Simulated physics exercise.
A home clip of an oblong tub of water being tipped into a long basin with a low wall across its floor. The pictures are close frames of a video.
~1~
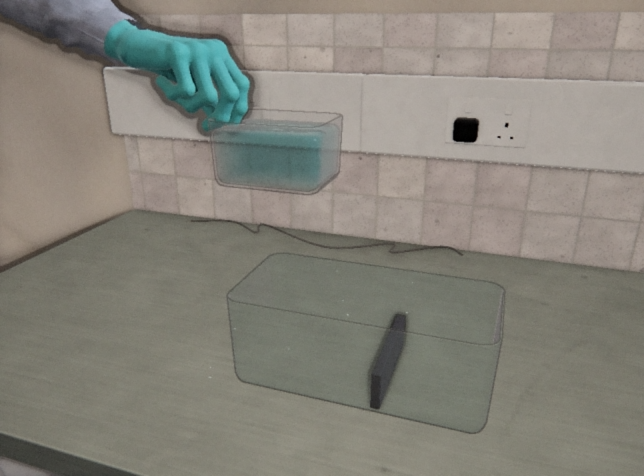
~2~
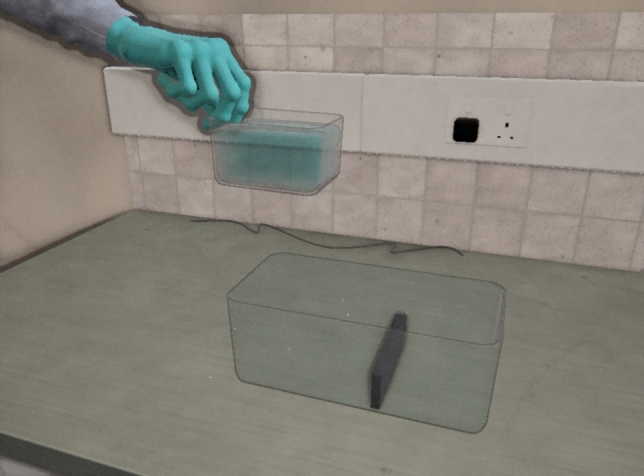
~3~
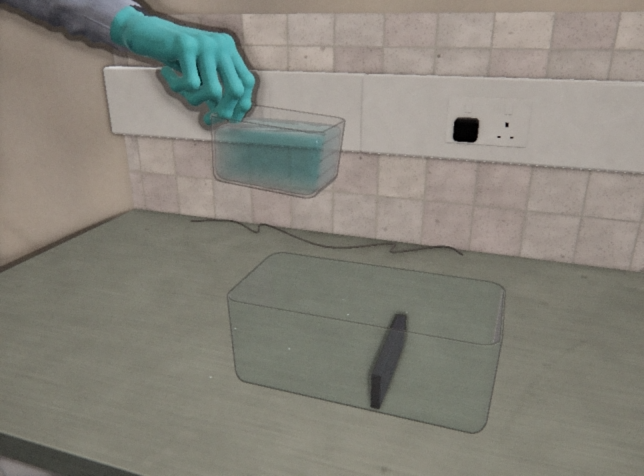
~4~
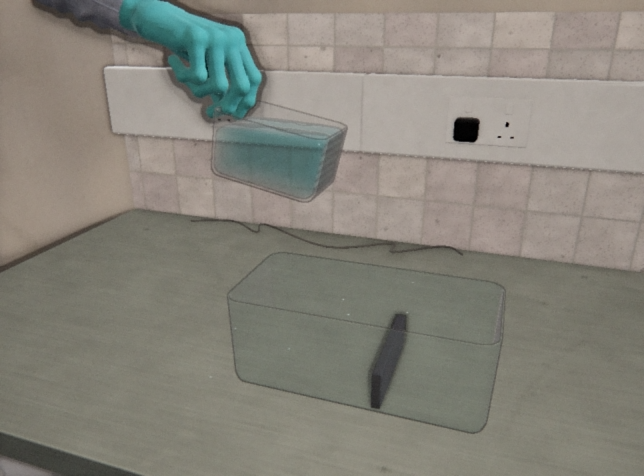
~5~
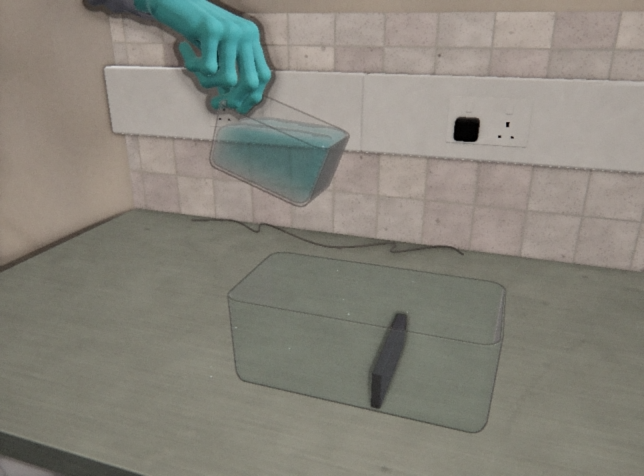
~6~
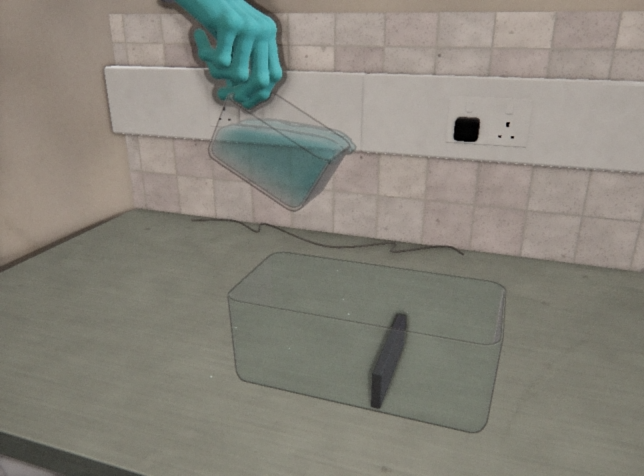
A teal-gloved hand tilts a clear tub of water rightward above a long basin.
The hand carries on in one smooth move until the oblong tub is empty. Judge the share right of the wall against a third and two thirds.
It comes to from a third to two thirds.
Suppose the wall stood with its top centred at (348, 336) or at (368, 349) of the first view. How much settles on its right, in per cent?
Roughly 85 per cent, and 70 per cent.
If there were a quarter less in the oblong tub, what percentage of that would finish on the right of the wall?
Near 30 %.
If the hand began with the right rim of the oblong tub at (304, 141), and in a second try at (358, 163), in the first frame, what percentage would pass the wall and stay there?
The first gives 5 %, the second 70 %.
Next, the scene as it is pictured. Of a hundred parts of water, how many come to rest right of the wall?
Roughly 50 in a hundred.
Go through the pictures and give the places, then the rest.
In the first picture, it leans 0°; its right rim is at (332, 122); the water meets the walls at (230, 124) and (332, 130); the long basin's rim runs from (250, 274) to (503, 314); the wall's top is at (390, 344).
In the second picture, it leans 1°; its right rim is at (333, 124); the water meets the walls at (231, 123) and (333, 132).
In the third picture, it leans 5°; its right rim is at (335, 128); the water meets the walls at (232, 123) and (334, 132).
In the fourth picture, it leans 11°; its right rim is at (337, 135); the water meets the walls at (234, 122) and (337, 134).
In the fifth picture, it leans 19°; its right rim is at (339, 144); the water meets the walls at (235, 123) and (341, 139); 1 per cent is over the edge.
In the sixth picture, it leans 29°; its right rim is at (340, 154); the water meets the walls at (234, 125) and (337, 145); 5 per cent is over the edge.
A moment on, the oblong tub is tipped on its side and 33 per cent is still to pour, 4 is left of the wall and 15 right of it.
Next, the oblong tub is tipped on its side and 10 per cent is still to pour, 25 is left of the wall and 56 right of it.
Then the oblong tub is tipped on its side and 3 per cent is still to pour, 38 is left of the wall and 52 right of it.
Later the oblong tub is tipped on its side and 1 per cent is still to pour, 43 is left of the wall and 52 right of it.
At rest 45 per cent lies left of the wall, 52 right of it and 3 outside.
